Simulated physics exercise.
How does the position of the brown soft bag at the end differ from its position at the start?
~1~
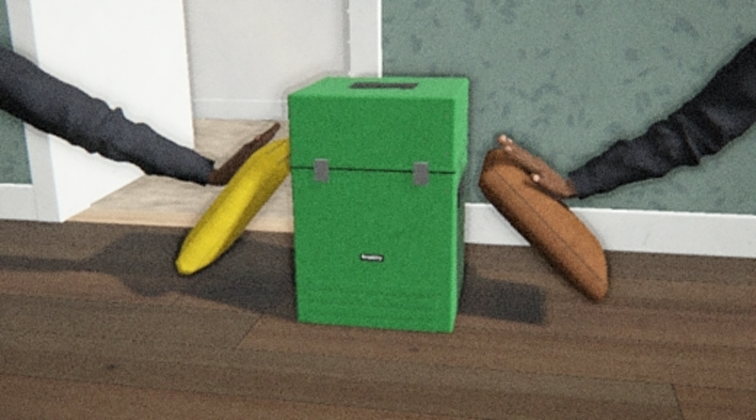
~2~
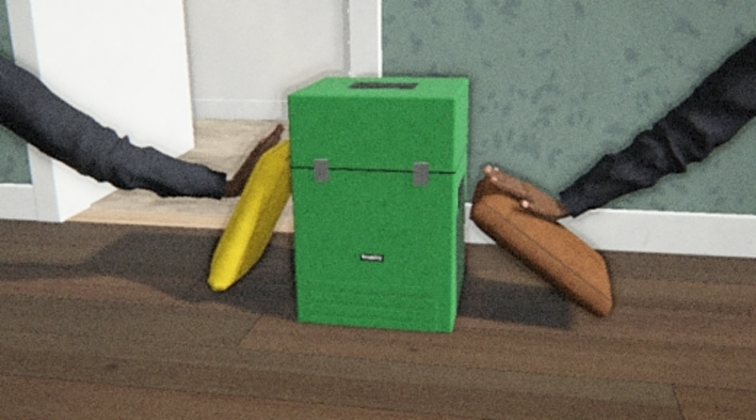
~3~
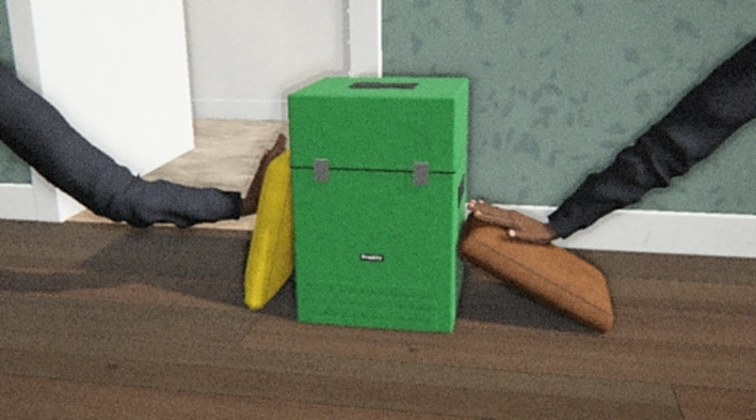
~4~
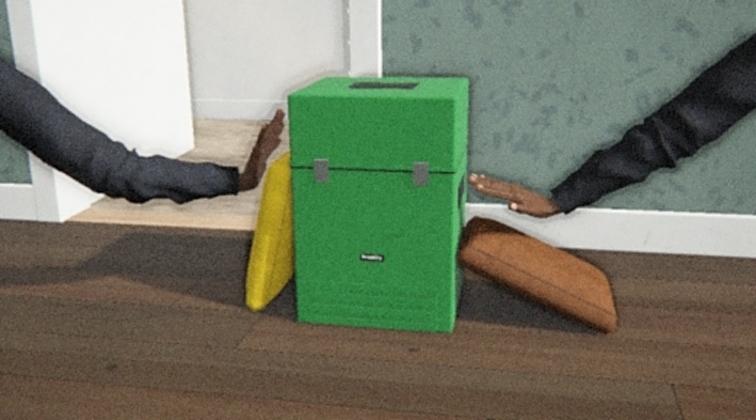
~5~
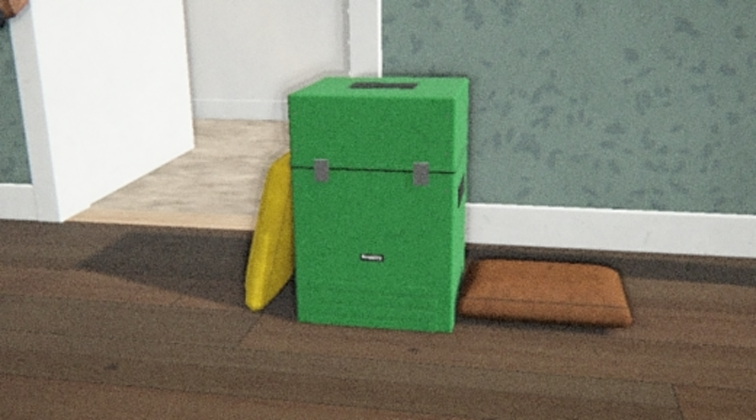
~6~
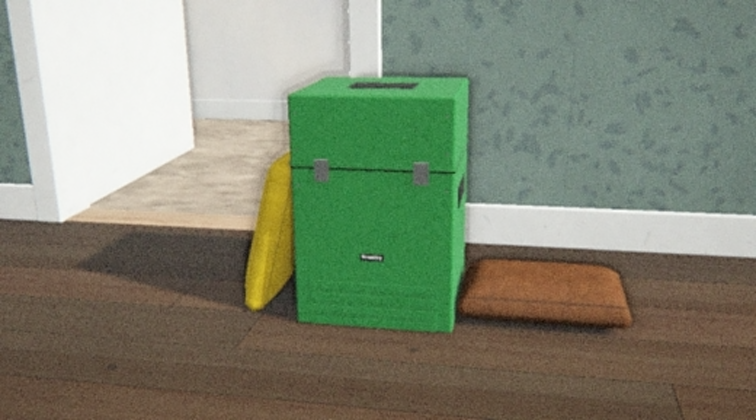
At the start the brown bag is held tilted up by a hand at the right of the green chest. At the end it is lower, lying flat on the floor on that same side.
Two hands lean soft bags against a green chest; the yellow stays, the brown slides flat.
